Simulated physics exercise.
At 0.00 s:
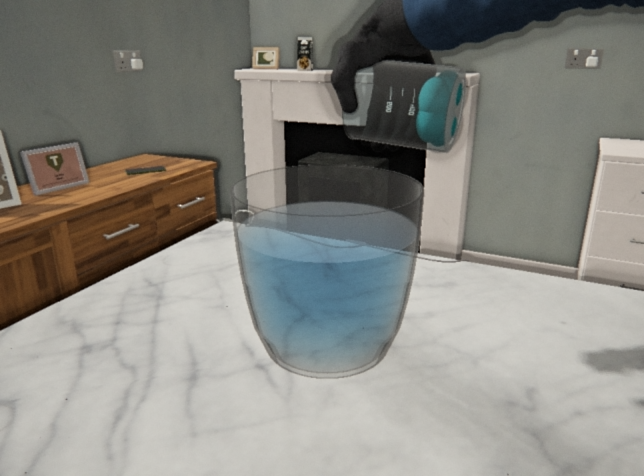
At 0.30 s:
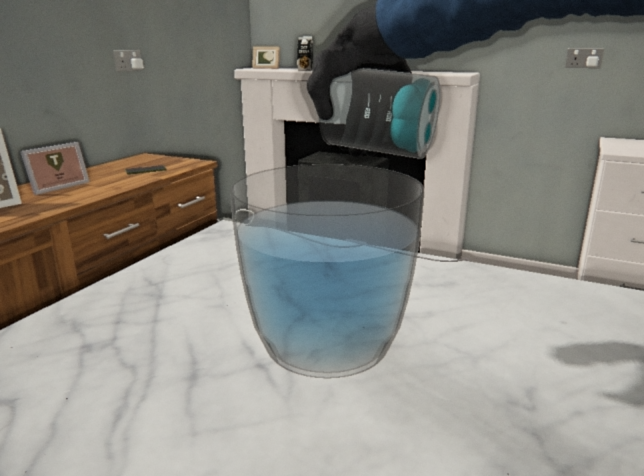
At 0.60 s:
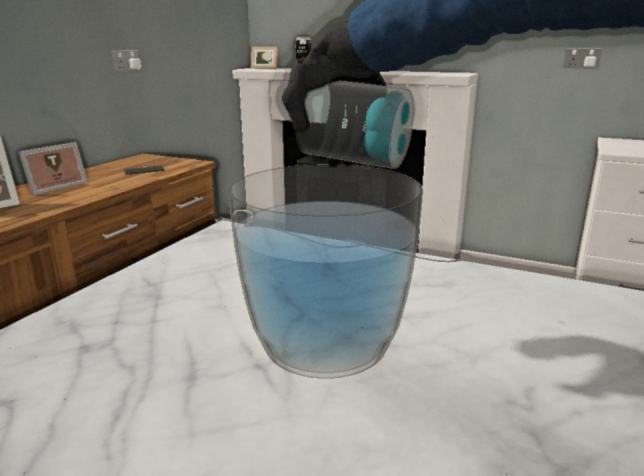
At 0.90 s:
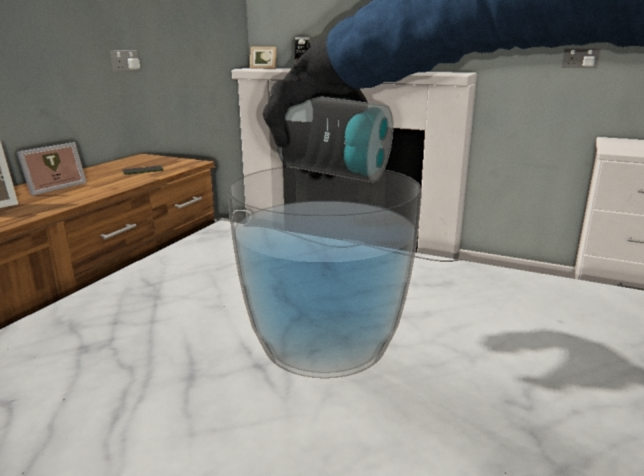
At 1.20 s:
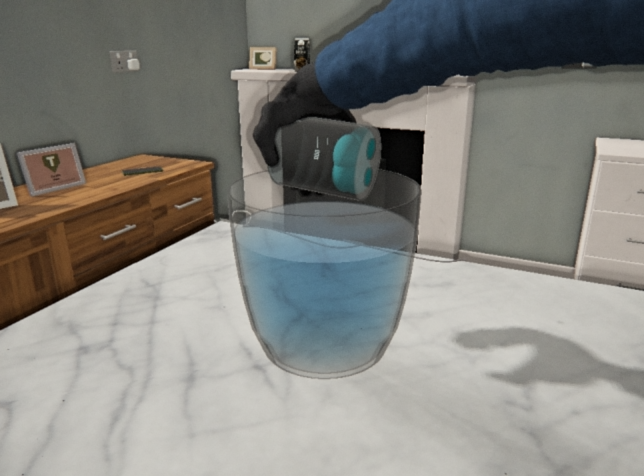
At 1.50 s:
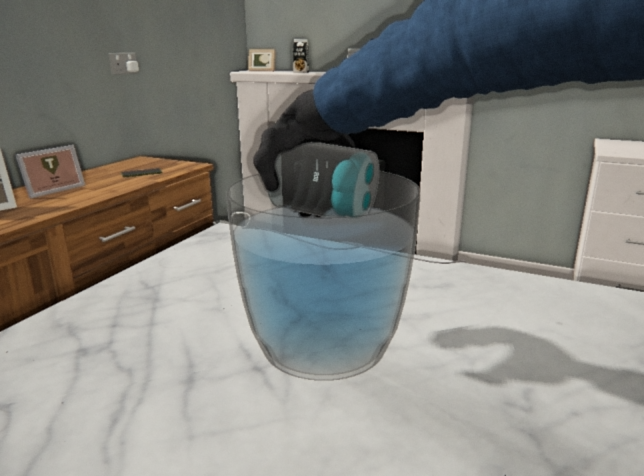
The clip opens on a clear tub of blue water on a marble surface, with a dark-gloved hand holding a beaker sideways above it, teal material at its right end. The blue-sleeved arm lowers the beaker, drifting slightly left at first, until it is on its side just over the water.
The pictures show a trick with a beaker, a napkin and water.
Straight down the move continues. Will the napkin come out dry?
I expect it will get drenched down there.
After 2.0 s, the beaker enters the water.
After 2.6 s, water pours in as the air escapes.
After 4.0 s, the beaker is under, flooded, and the napkin is wet.
